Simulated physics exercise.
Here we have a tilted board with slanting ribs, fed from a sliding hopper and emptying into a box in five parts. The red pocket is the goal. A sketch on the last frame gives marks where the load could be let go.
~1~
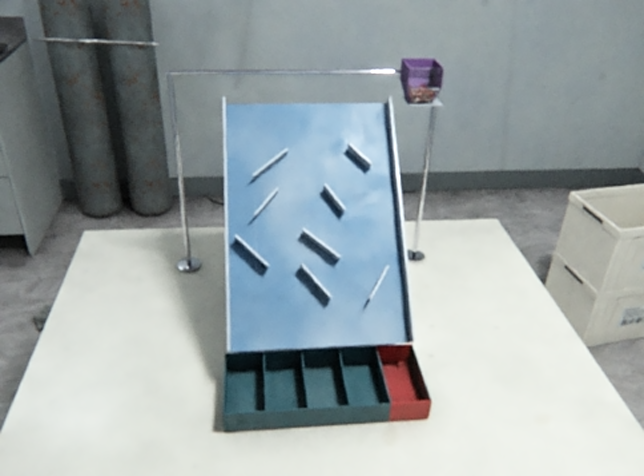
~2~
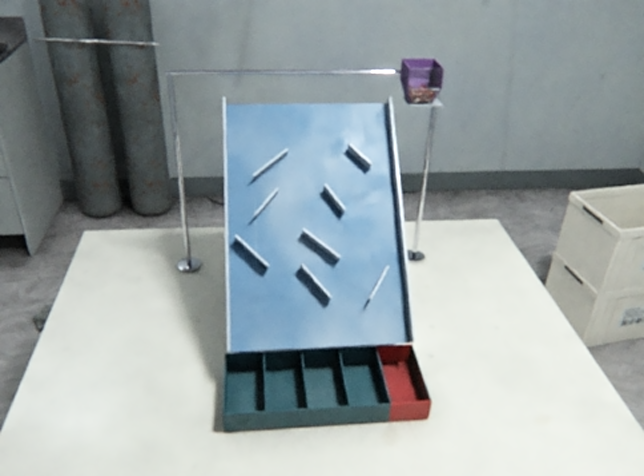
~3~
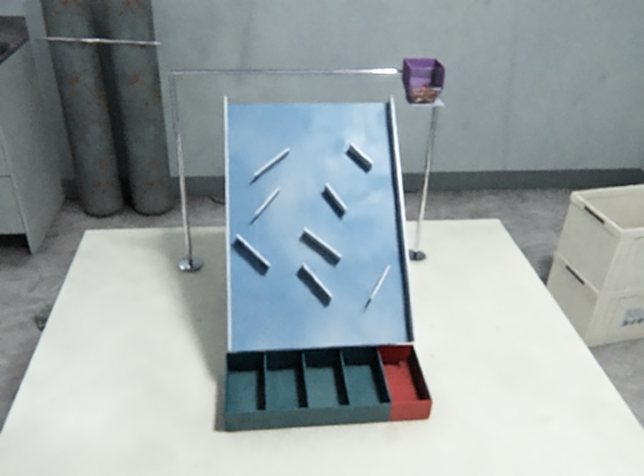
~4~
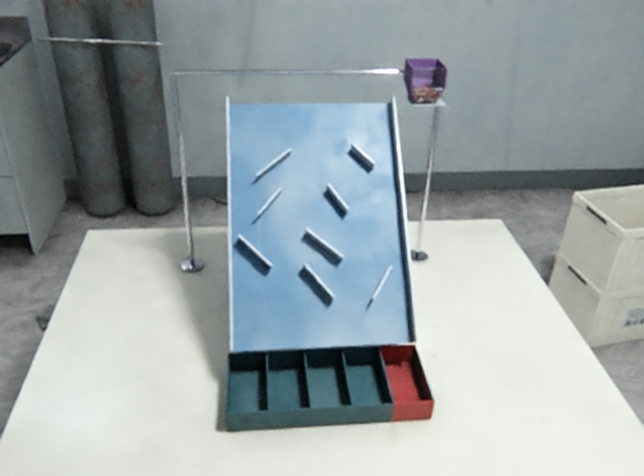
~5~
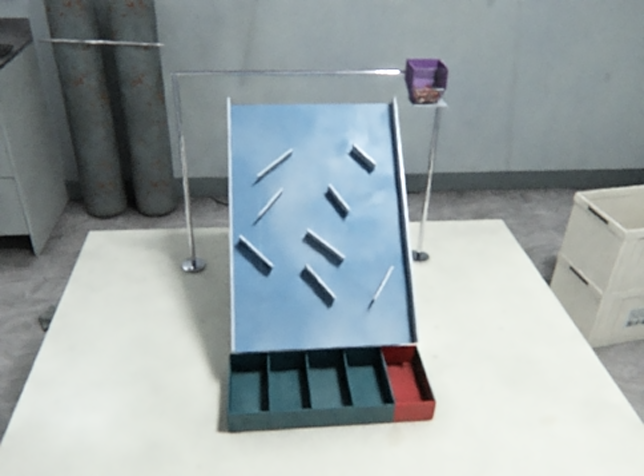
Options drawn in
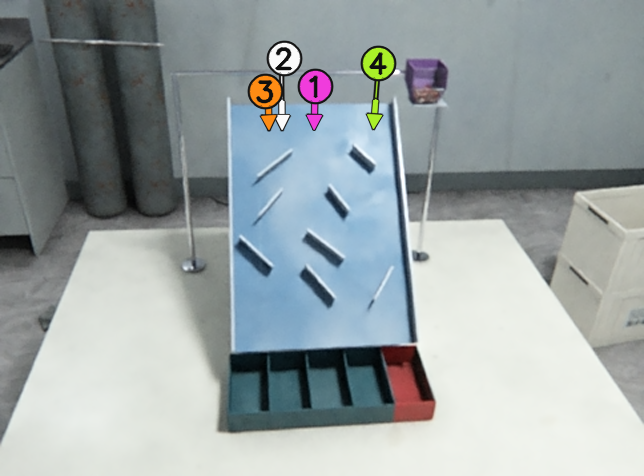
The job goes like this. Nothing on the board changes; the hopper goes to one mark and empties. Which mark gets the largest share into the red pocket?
4 is best.
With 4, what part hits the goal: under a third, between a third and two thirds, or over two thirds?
Over two thirds.
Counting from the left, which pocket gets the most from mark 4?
It is the fifth one.
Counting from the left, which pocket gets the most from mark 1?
The fourth.
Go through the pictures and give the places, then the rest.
Hopper (419, 95), kidney beans, door shut, in the first frame.
Ribs (254, 175) to (287, 149), (349, 143) to (372, 164), (255, 215) to (278, 188), in the second frame.
Ribs (327, 184) to (347, 209), (237, 235) to (270, 265), (305, 228) to (342, 257), in the third frame.
Ribs (304, 263) to (335, 297), (373, 298) to (392, 266), in the fourth frame.
Red pocket (414, 410), number 5 of 5 from the left, in the fifth frame.
On the marked copy, mark 1 meets the board at (314, 124); mark 2 meets the board at (282, 124); mark 3 meets the board at (268, 124); mark 4 meets the board at (373, 123).
For mark 1, just a few in the red pocket, almost all in other pockets, about a tenth held on the board.
For mark 2, not one piece in the red pocket, the larger part in other pockets, roughly a quarter held on the board.
For mark 3, not one piece in the red pocket, the larger part in other pockets, roughly a quarter held on the board.
For mark 4, almost all in the red pocket.
